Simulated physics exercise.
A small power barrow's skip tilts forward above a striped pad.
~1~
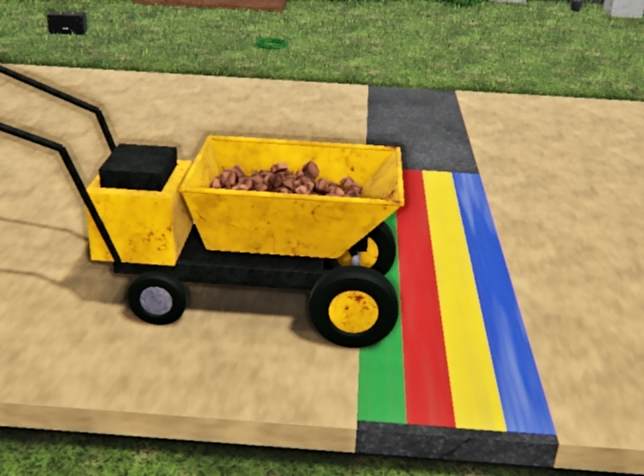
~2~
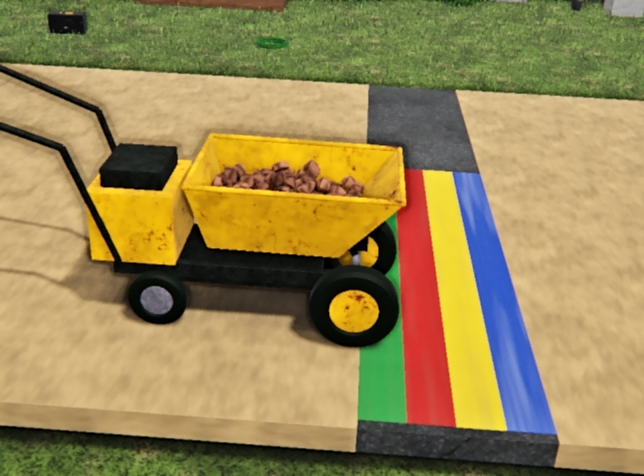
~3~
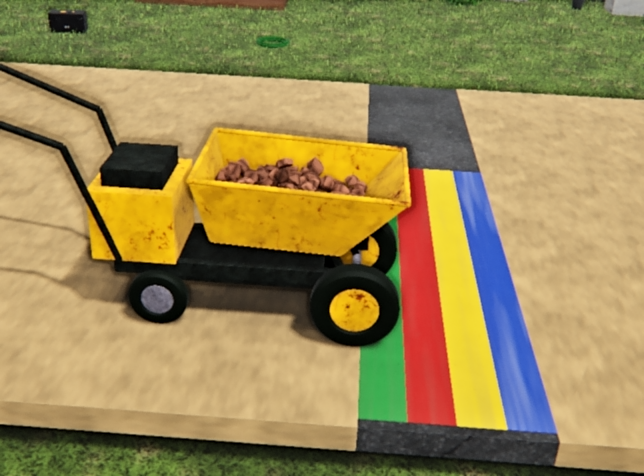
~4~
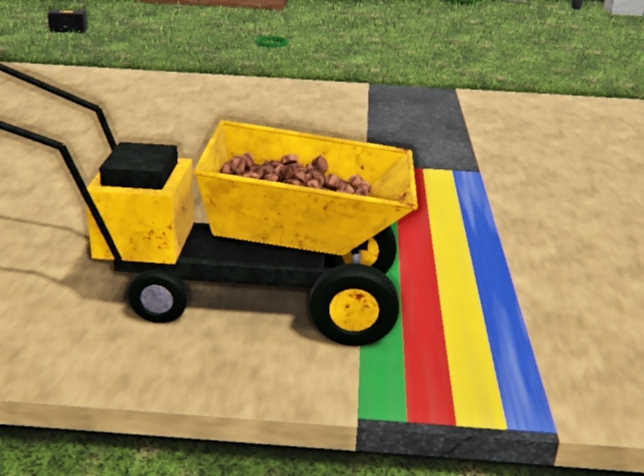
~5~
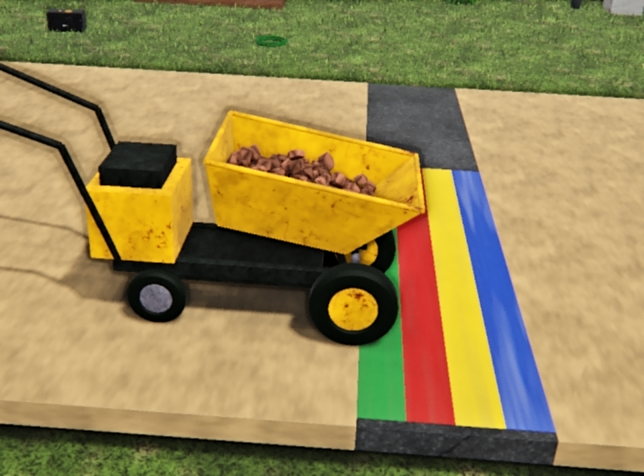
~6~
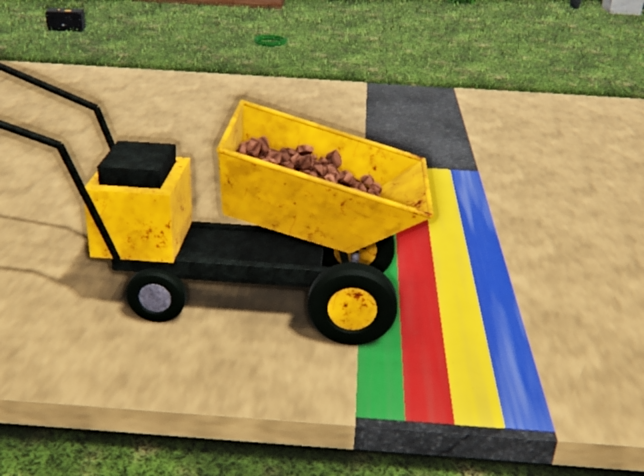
On a sandy path beside some grass, a small yellow barrow stood at a striped pad while its skip, loaded with brown rubble, slowly tilted forward to the right, its back end rising.
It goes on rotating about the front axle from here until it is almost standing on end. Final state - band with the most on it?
Blue band.
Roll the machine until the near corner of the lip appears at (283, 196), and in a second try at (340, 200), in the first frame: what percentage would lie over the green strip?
The first stop gives 30 per cent; the second gives 0 per cent.
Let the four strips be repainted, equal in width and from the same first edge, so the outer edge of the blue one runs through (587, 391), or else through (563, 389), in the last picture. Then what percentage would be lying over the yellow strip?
Shares: 40 %; then 20 %.
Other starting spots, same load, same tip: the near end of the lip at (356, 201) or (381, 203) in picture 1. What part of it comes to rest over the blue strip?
You'd see around 30 per cent the first time and around 30 per cent the second.
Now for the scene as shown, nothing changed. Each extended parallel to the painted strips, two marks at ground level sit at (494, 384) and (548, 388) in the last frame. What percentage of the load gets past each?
First 80 in a hundred, second 40 in a hundred.
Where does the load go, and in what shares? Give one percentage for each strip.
About: Green strip 0, red strip 0, yellow strip 10, blue strip 35 per cent.
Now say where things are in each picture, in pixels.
The first frame shows lip of the skip (401, 204), level; top of the load (279, 193), lumps of rubble; green strip (381, 374); red strip (427, 378); yellow strip (473, 381); blue strip (519, 384).
The second frame shows lip of the skip (403, 204), level; top of the load (281, 192).
The third frame shows lip of the skip (408, 205), tipped barely; top of the load (285, 189).
The fourth frame shows lip of the skip (414, 207), tipped a little; top of the load (290, 185).
The fifth frame shows lip of the skip (422, 211), tipped a little; top of the load (276, 174).
The sixth frame shows lip of the skip (431, 216), tipped clearly; top of the load (285, 168); green strip (380, 372); red strip (426, 375); yellow strip (472, 378); blue strip (518, 381).
Just after the last frame, skip tipped steeply; every one in the skip.
A moment on, skip tipped right over; the larger part in the skip; just a few over the yellow strip; about a tenth over the blue strip; just a few off the paint.
Further on, skip tipped right over; about a tenth in the skip; about a tenth over the yellow strip; roughly a third over the blue strip; roughly a third off the paint.
When it is over, skip tipped right over; about a tenth in the skip; not one over the green strip; not one over the red strip; about a tenth over the yellow strip; roughly a third over the blue strip; roughly half off the paint.
